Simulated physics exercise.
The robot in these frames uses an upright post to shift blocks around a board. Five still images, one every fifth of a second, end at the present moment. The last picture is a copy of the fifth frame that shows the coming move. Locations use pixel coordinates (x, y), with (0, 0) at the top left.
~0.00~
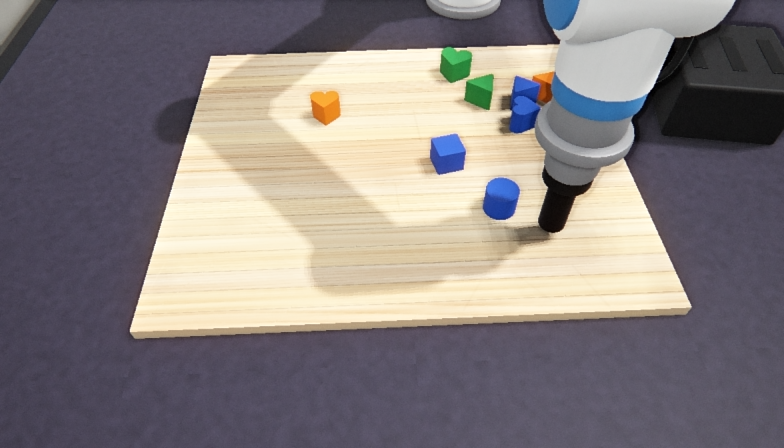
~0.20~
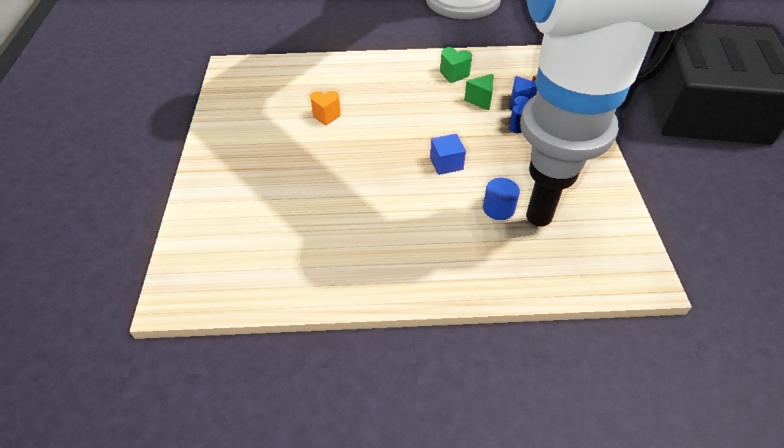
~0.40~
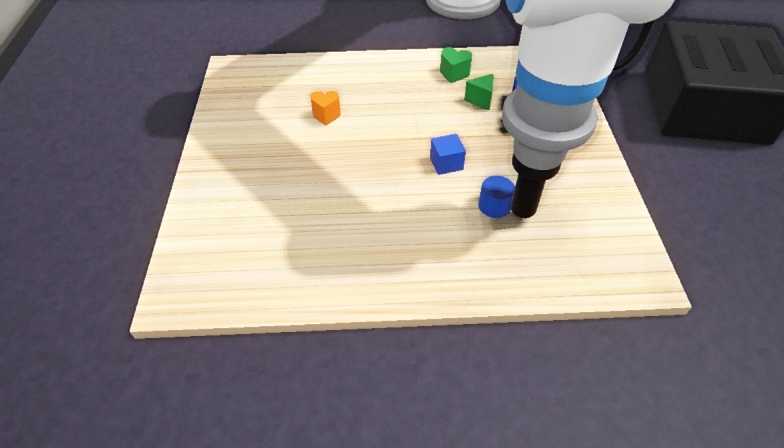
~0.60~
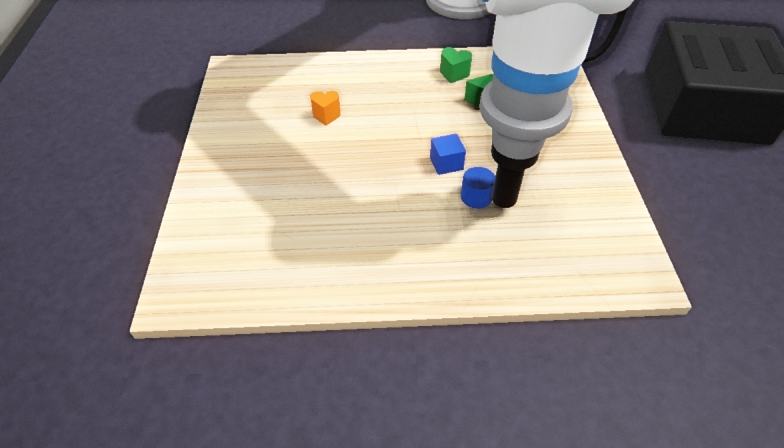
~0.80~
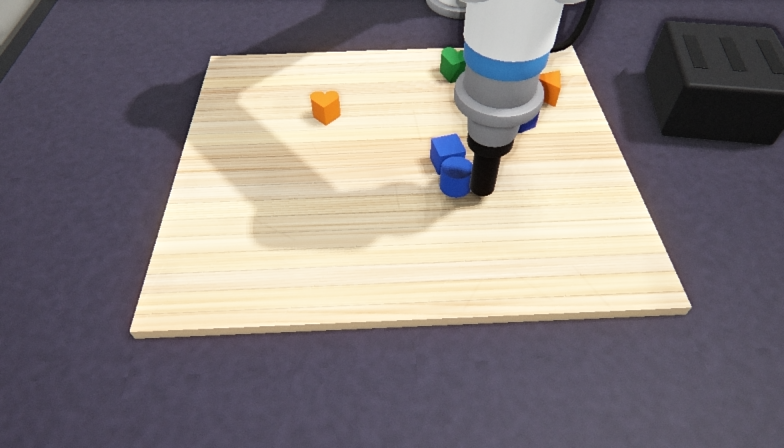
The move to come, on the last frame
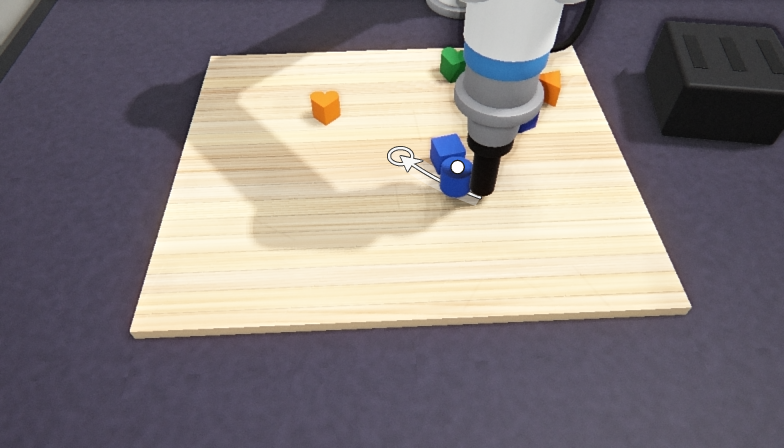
Robot arm with a black post pushing a blue round block left and slightly up the wooden board to a blue cube.
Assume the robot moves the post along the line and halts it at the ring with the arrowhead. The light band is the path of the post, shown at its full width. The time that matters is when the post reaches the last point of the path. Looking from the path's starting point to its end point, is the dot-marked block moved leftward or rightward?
It goes toward the left-hand side.
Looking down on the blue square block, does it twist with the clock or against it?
Its spin: Clockwise.
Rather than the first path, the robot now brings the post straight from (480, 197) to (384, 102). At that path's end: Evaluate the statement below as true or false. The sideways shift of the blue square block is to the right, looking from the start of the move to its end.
True - the claim holds.
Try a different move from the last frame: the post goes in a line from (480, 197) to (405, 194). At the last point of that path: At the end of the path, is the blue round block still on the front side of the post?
My answer is no.
The drawn path runs from (480, 197) through (450, 185) and (424, 171) to (401, 156); the dot is on the blue round block.
What follows on the original path. One third of the way, post (451, 177); blue square block (443, 139), turned 40° clockwise; blue round block (427, 156).
Two thirds of the way, post (423, 162); blue square block (442, 138), turned 40° clockwise; blue round block (397, 145).
At the end, post (401, 147); blue square block (442, 137), turned 45° clockwise; blue round block (373, 138).
